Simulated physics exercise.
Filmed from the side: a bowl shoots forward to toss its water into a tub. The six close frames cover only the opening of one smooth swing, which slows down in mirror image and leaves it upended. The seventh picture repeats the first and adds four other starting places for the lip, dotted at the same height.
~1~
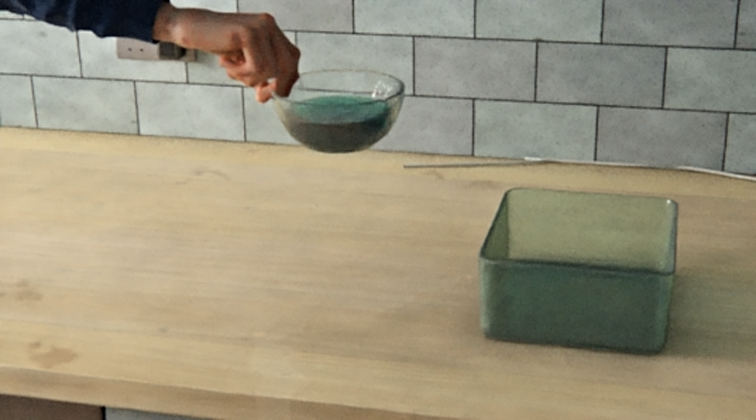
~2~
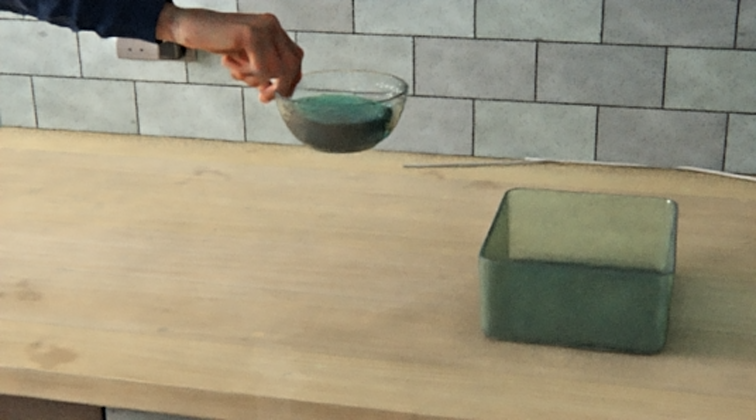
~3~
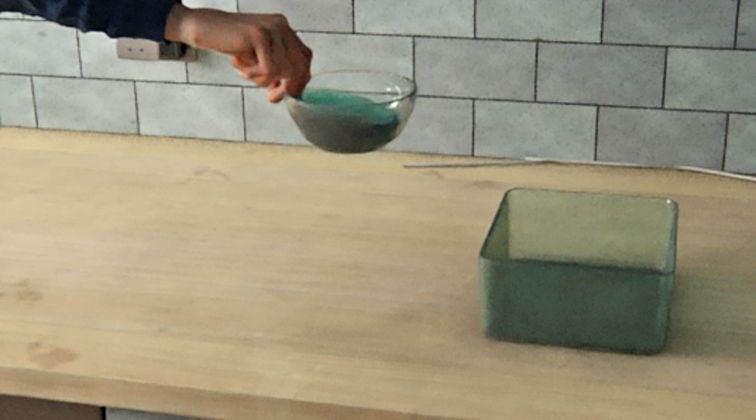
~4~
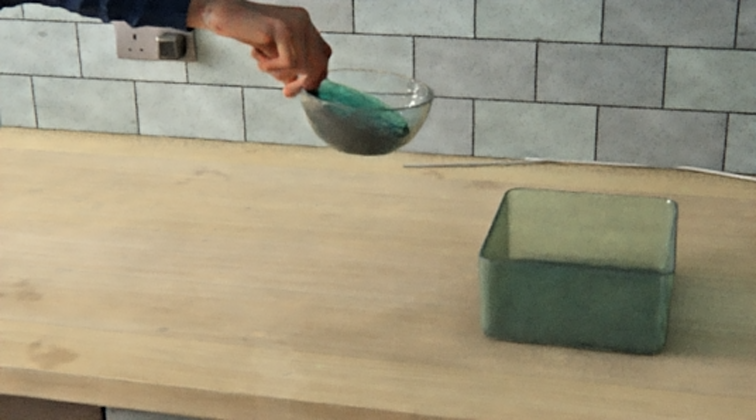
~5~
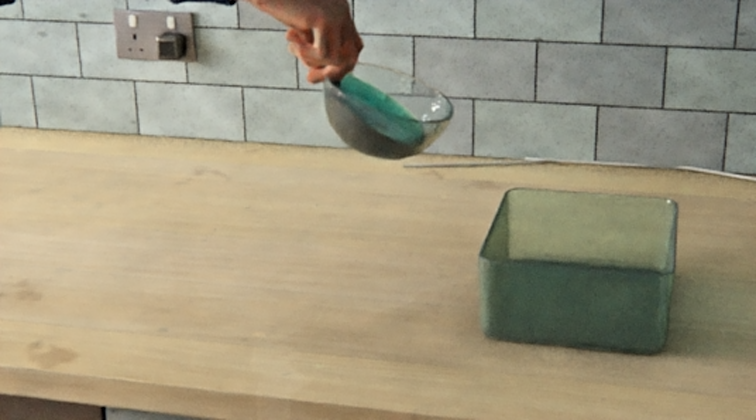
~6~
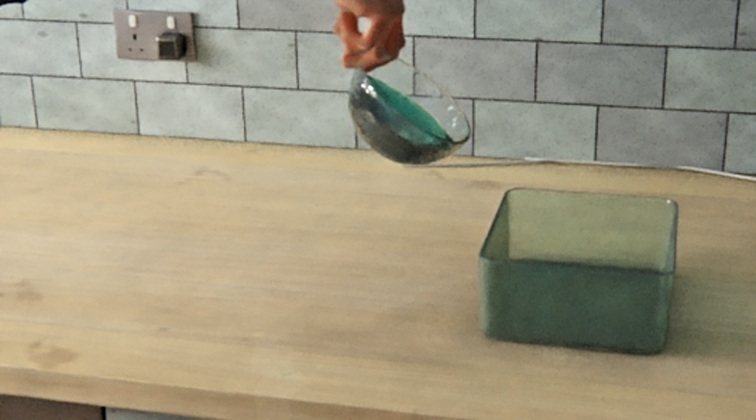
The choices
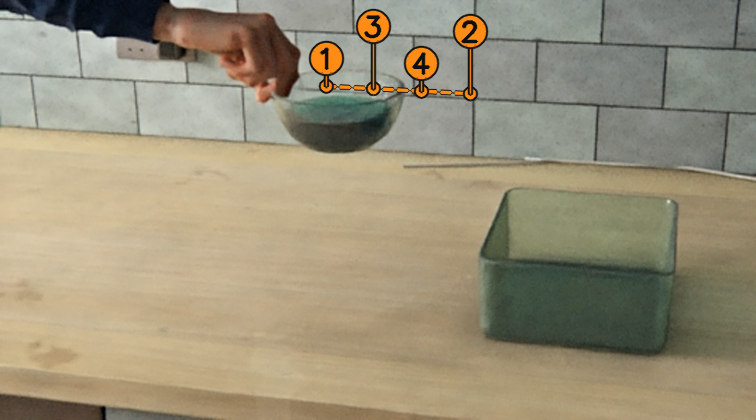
We see a hand holding a clear glass bowl of teal liquid above a wooden worktop, left of a green rectangular tub; the hand moves the bowl rightward, tilting its right side increasingly downward while the tub stays still.
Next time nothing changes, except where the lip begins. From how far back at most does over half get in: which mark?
The answer is dot 3.
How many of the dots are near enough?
Three of them.
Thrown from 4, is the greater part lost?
No, that is safe.
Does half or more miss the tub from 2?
No, that is safe.
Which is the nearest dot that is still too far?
The answer is 1.
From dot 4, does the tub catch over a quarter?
Yes, clearly.
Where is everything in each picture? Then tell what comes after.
Upright, lip at (401, 90); tub from (481, 333) to (665, 351); nothing has left yet.
Upright, lip at (404, 90); nothing has left yet.
Upright, lip at (413, 90); nothing has left yet.
Tipped about 6°, lip at (430, 97); nothing has left yet.
Tipped about 19°, lip at (451, 114); nothing has left yet.
Tipped about 37°, lip at (468, 136); nothing has left yet.
On the marked copy, 1 at (326, 86); 2 at (470, 93); 3 at (373, 88); 4 at (421, 91).
Choosing 1, about 23 % lands in the tub, 73 % falls short and 4 % goes beside or beyond.
Choosing 2, about 88 % lands in the tub, 6 % falls short and 6 % goes beside or beyond.
Choosing 3, about 68 % lands in the tub, 12 % falls short and 19 % goes beside or beyond.
Choosing 4, about 83 % lands in the tub, 9 % falls short and 9 % goes beside or beyond.
